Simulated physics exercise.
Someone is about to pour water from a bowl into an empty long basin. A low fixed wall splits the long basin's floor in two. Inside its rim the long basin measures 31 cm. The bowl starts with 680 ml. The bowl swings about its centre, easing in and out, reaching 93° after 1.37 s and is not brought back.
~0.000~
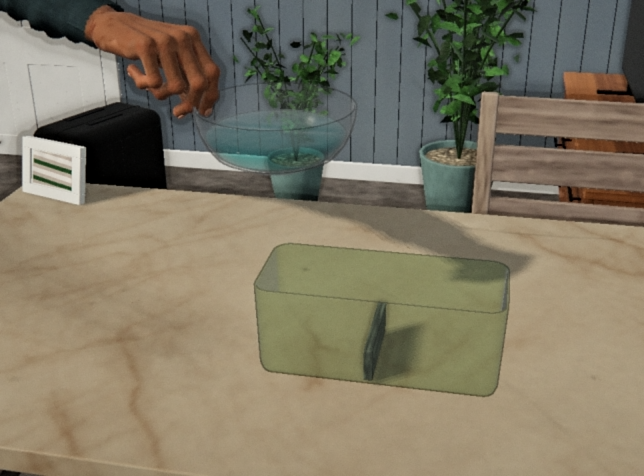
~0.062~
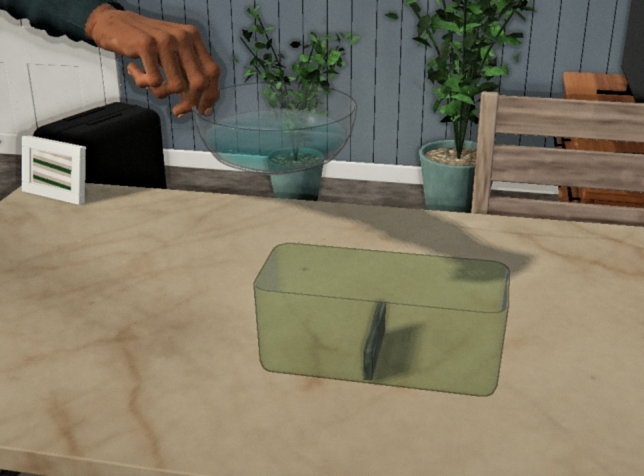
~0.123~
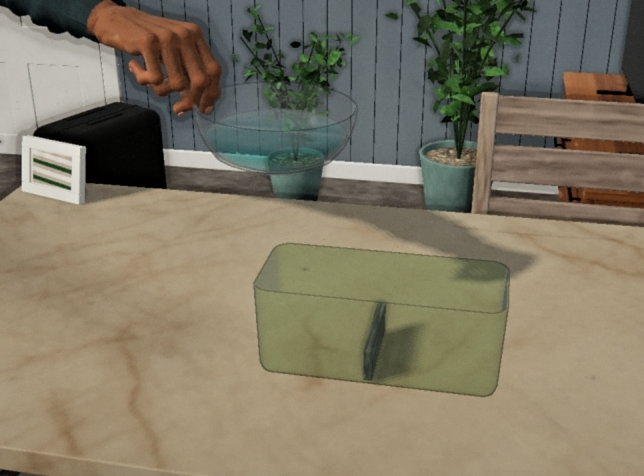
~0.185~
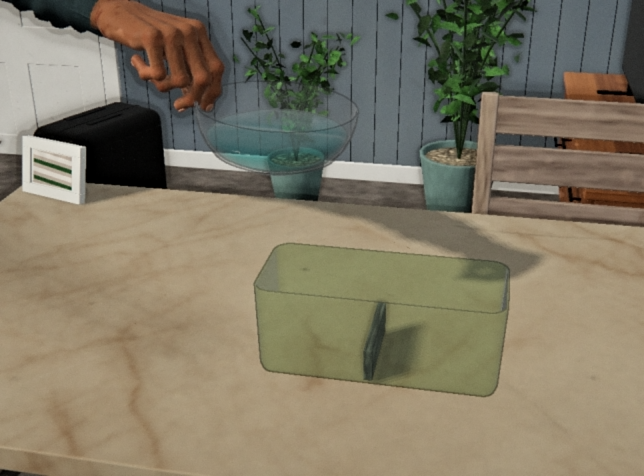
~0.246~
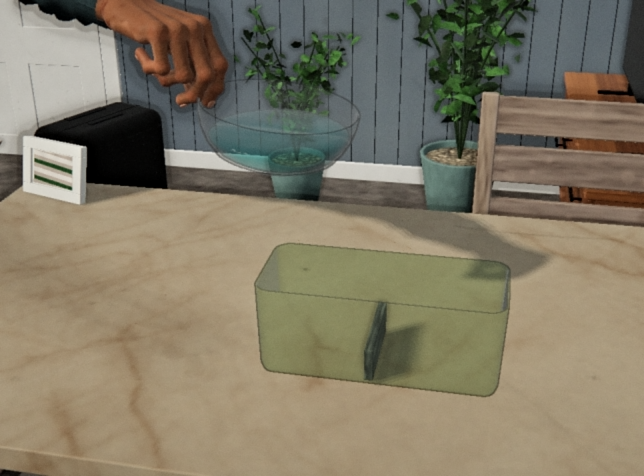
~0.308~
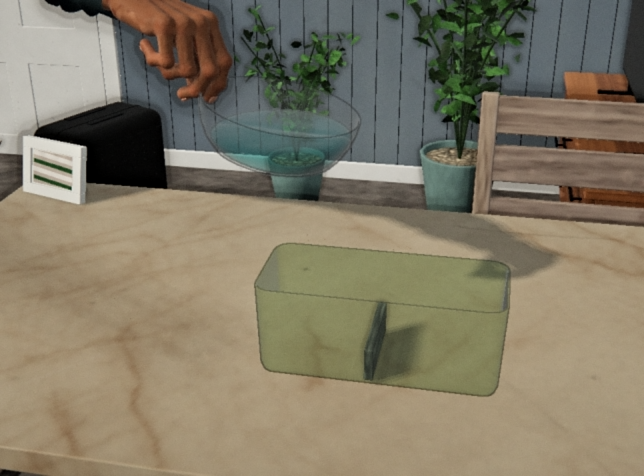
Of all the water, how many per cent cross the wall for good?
About 73 per cent.
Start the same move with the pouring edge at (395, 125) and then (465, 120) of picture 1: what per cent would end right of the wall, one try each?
First 95, then 70 per cent.
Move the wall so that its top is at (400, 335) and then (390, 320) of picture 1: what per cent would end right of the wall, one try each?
In turn about 45 and 60 per cent.
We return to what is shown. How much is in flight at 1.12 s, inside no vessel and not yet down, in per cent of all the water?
About 14 per cent.
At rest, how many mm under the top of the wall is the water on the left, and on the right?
Some 34 mm on the left and 18 mm on the right.
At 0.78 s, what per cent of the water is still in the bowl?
About 58 per cent.
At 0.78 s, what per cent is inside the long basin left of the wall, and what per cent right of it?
Near 1 on the left, 8 on the right.
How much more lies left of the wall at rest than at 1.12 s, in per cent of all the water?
Near 16 in a hundred.
Then, 0.78 s in, the tilt is 56° and 58 per cent is still to pour, 1 is left of the wall and 8 right of it.
Then, 1.12 s in, the tilt is 86° and 7 per cent is still to pour, 10 is left of the wall and 69 right of it.
Then, 1.48 s in, the tilt is 93° and 0 per cent is still to pour, 25 is left of the wall and 74 right of it.
Then, 1.87 s in, the tilt is 93° and 0 per cent is still to pour, 26 is left of the wall and 73 right of it.
Finally, 26 per cent lies left of the wall, 73 right of it and 1 outside.
